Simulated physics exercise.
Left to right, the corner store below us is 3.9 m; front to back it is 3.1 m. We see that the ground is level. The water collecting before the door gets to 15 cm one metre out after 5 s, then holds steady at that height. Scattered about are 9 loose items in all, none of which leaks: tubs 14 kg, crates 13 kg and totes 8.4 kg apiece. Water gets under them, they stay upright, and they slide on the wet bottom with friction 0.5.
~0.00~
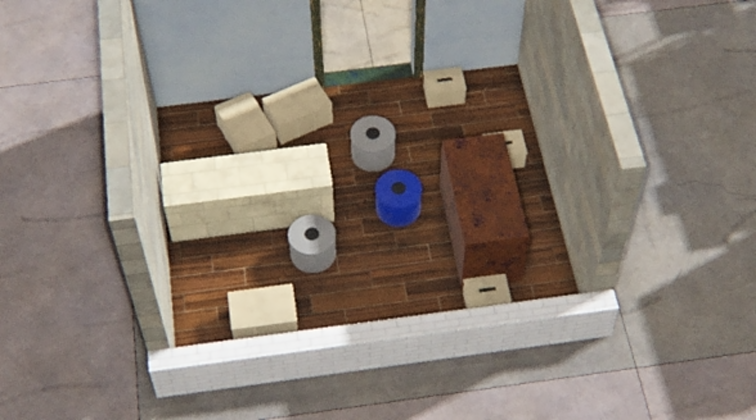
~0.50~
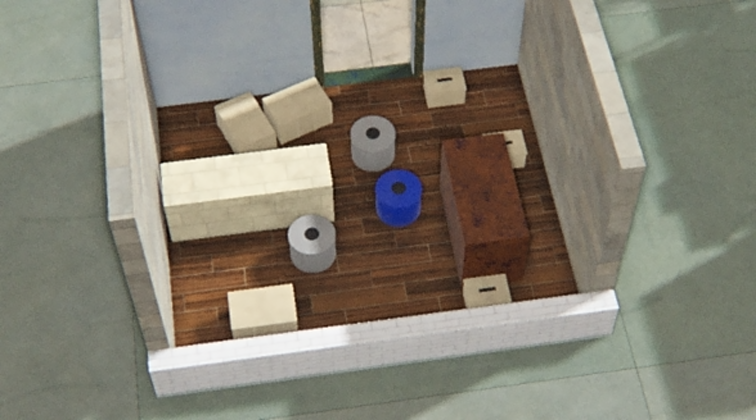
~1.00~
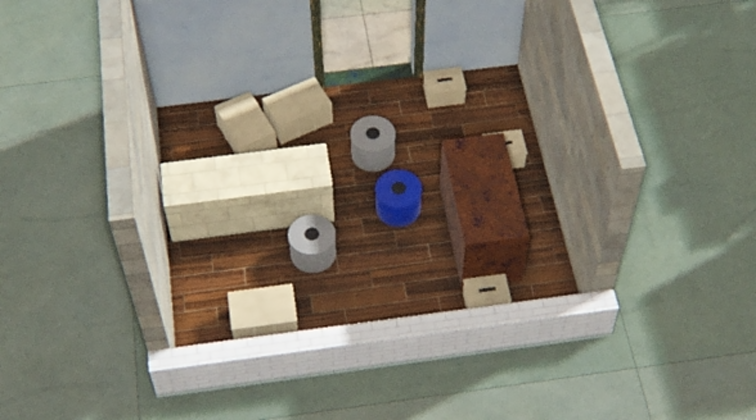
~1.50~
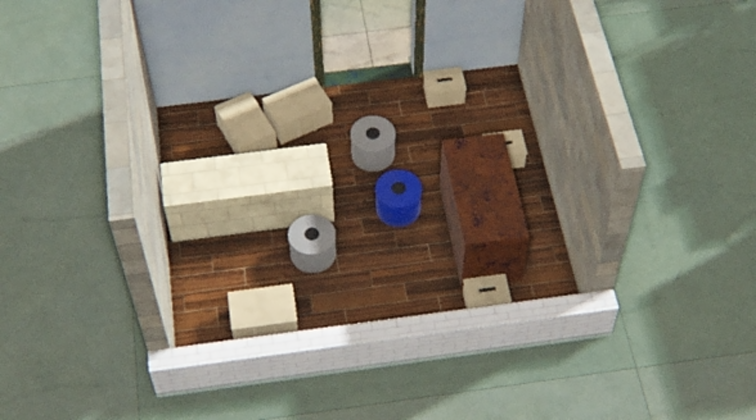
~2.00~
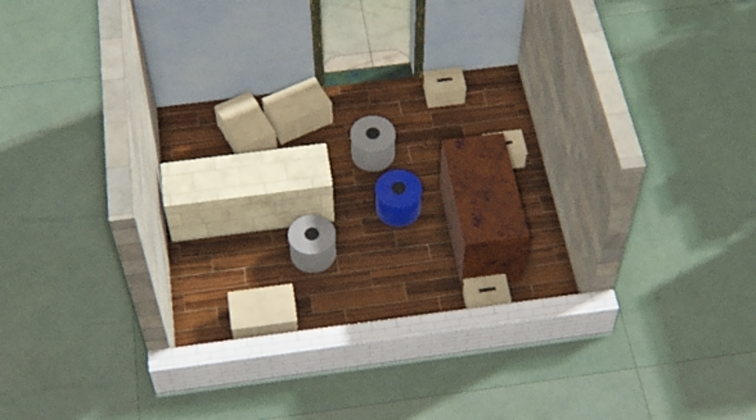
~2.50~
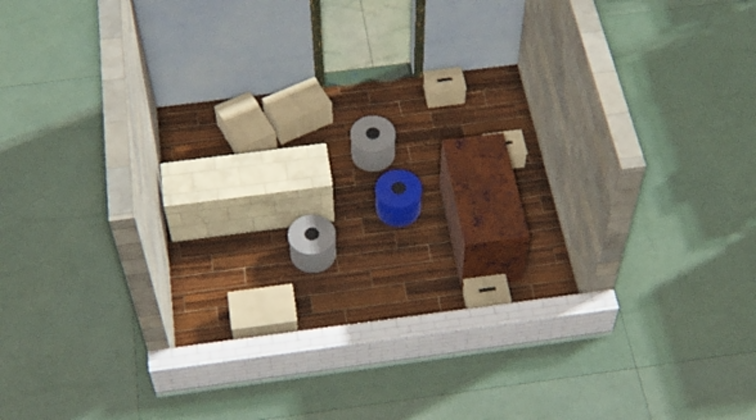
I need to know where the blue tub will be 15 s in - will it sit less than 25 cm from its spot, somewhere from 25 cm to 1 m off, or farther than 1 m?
It will be farther than 1 m off.
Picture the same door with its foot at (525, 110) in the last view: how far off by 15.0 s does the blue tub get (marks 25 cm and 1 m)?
Blue tub: Drifts slightly.
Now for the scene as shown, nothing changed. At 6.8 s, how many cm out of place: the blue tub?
Roughly 0 cm.
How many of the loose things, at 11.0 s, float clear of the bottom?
I'd say 4 of them.
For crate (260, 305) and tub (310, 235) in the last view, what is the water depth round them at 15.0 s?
Depths: Near 10 cm, then near 7 cm.
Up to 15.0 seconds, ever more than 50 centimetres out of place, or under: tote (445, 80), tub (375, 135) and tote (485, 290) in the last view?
The first is bigger, the second bigger and the third bigger.
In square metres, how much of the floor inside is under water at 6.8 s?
I'd estimate close to 6.5 m2.
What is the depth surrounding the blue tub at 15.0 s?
Roughly 10 cm at that moment.
After 3.5 s the blue tub is near (399, 189), 0.0 m from its start, aground; 0 afloat.
After 6.8 s the blue tub is near (399, 189), 0.0 m from its start, aground; 0 afloat.
After 11.0 s the blue tub is near (400, 202), 0.2 m from its start, aground; 4 afloat.
After 15.0 s the blue tub is near (509, 283), 1.5 m from its start, afloat; 7 afloat.
